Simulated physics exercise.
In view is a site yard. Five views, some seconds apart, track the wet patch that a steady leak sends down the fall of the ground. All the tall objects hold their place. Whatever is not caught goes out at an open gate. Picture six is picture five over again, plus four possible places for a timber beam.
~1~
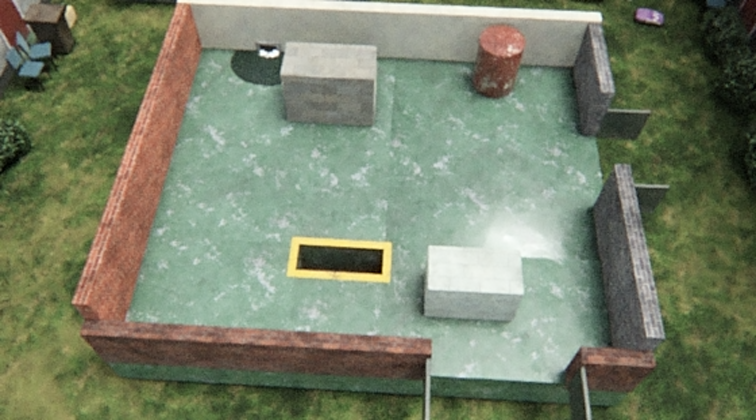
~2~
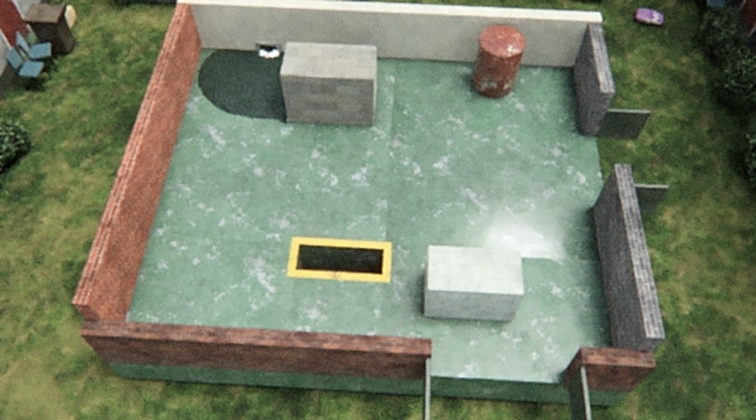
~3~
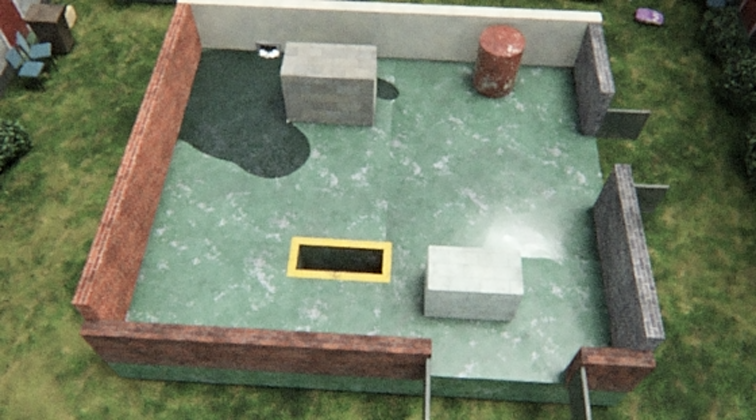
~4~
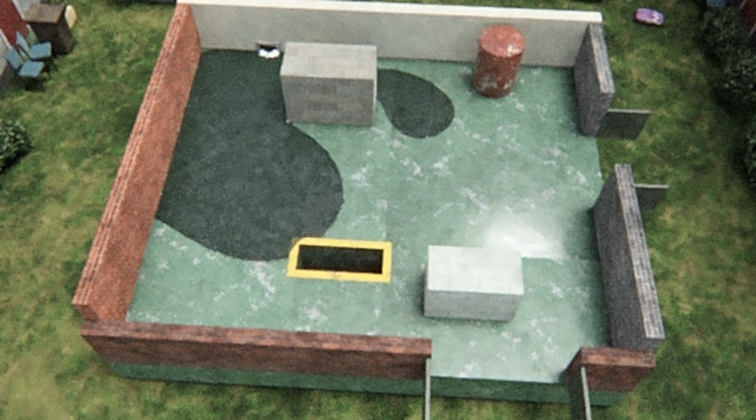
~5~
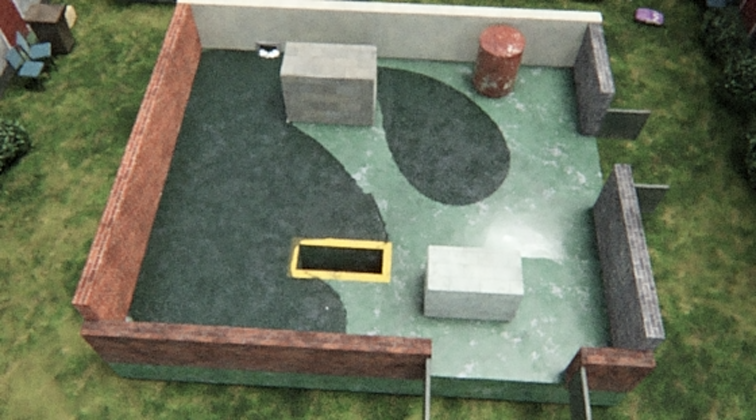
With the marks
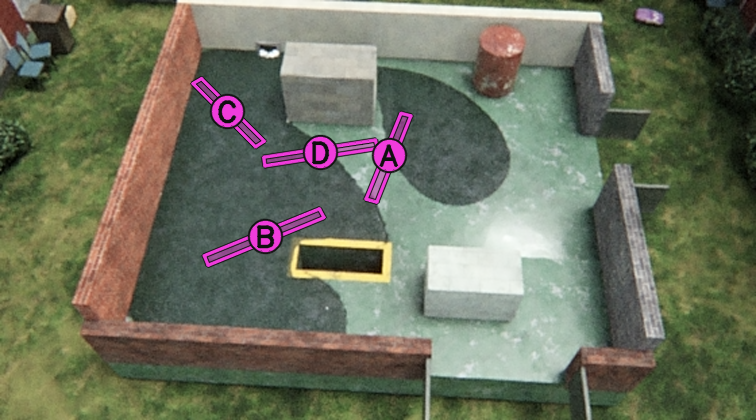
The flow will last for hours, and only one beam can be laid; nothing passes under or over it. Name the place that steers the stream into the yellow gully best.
Place C.
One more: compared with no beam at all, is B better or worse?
It is worse.
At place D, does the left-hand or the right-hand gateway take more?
The left gate.
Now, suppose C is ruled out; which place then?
Here it is place A.
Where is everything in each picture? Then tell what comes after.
The first frame shows outfall at (269, 47); yellow gully at (340, 259); open gate at (496, 364); open gate at (588, 170); front seen at (260, 81), 2 % of the ground wet; yellow gully still dry.
The second frame shows front seen at (235, 113), 8 % of the ground wet; yellow gully still dry.
The third frame shows front seen at (275, 171), 15 % of the ground wet; yellow gully still dry.
The fourth frame shows front seen at (249, 255), 30 % of the ground wet; yellow gully still dry.
The fifth frame shows front seen at (311, 312), 47 % of the ground wet; yellow gully taking water.
On the marked copy, A from (371, 200) to (405, 114); B from (206, 260) to (321, 213); C from (197, 81) to (259, 143); D from (264, 161) to (376, 144).
Choosing A, about 24 % of the stream goes into the yellow gully, about 76 % out by the gates.
Choosing B, about 11 % of the stream goes into the yellow gully, about 89 % out by the gates.
Choosing C, about 45 % of the stream goes into the yellow gully, about 54 % out by the gates.
Choosing D, about 8 % of the stream goes into the yellow gully, about 91 % out by the gates.
